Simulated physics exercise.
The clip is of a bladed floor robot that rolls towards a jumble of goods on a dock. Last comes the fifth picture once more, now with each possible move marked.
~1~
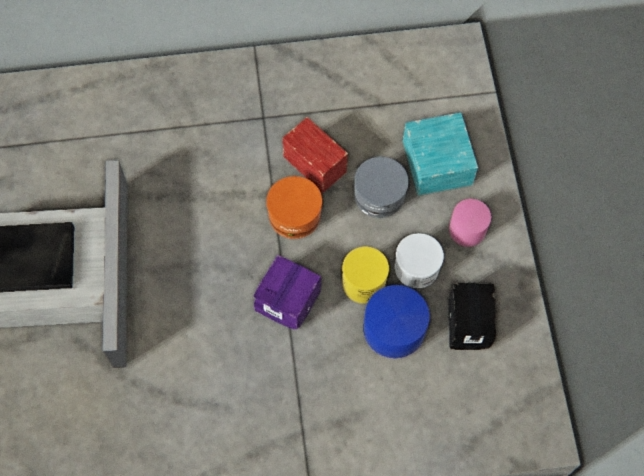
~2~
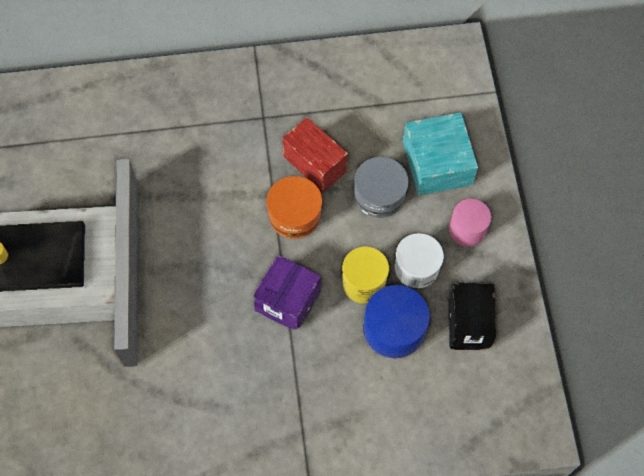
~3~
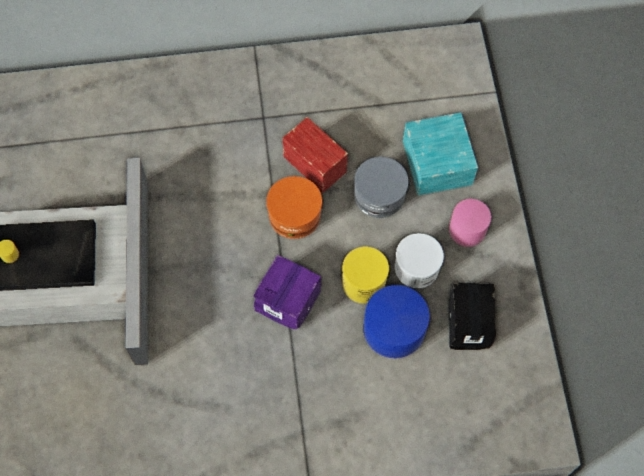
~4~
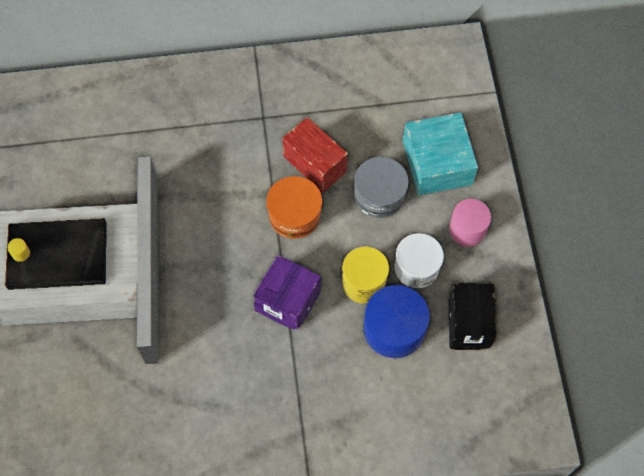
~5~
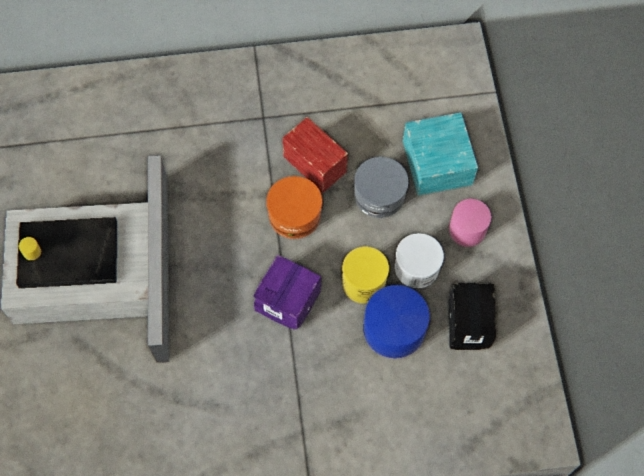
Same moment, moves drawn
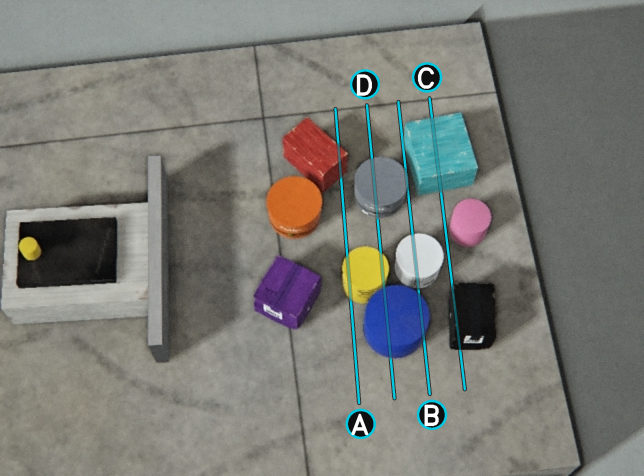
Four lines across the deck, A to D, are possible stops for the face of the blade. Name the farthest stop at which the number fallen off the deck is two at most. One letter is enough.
It can go as far as C.
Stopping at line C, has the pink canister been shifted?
Yes.
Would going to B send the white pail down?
No.
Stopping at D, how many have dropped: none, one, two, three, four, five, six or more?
In all, none.
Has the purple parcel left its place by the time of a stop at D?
Yes.
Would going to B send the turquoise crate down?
No.
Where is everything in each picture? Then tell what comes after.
In the first picture, purple parcel (288, 293); turquoise crate (439, 154); black parcel (472, 317).
In the second picture, robot (42, 256); red crate (315, 155).
In the third picture, robot (53, 254); pink canister (470, 223).
In the fourth picture, robot (64, 253); grey pail (381, 188).
In the fifth picture, robot (75, 252); yellow pail (365, 276); purple parcel (288, 293); turquoise crate (439, 154).
On the marked copy, A at (347, 247); B at (413, 239); C at (446, 235); D at (380, 243).
With C. Early on, robot (181, 239); purple parcel (305, 289); pink canister (470, 224).
Further on, robot (288, 227); pink canister (480, 214); turquoise crate (462, 139).
At the end, robot (368, 217); white pail over the edge; pink canister over the edge; two fallen.
As for the rest, A is within the limit but short; B is within the limit but short; D is within the limit but short.
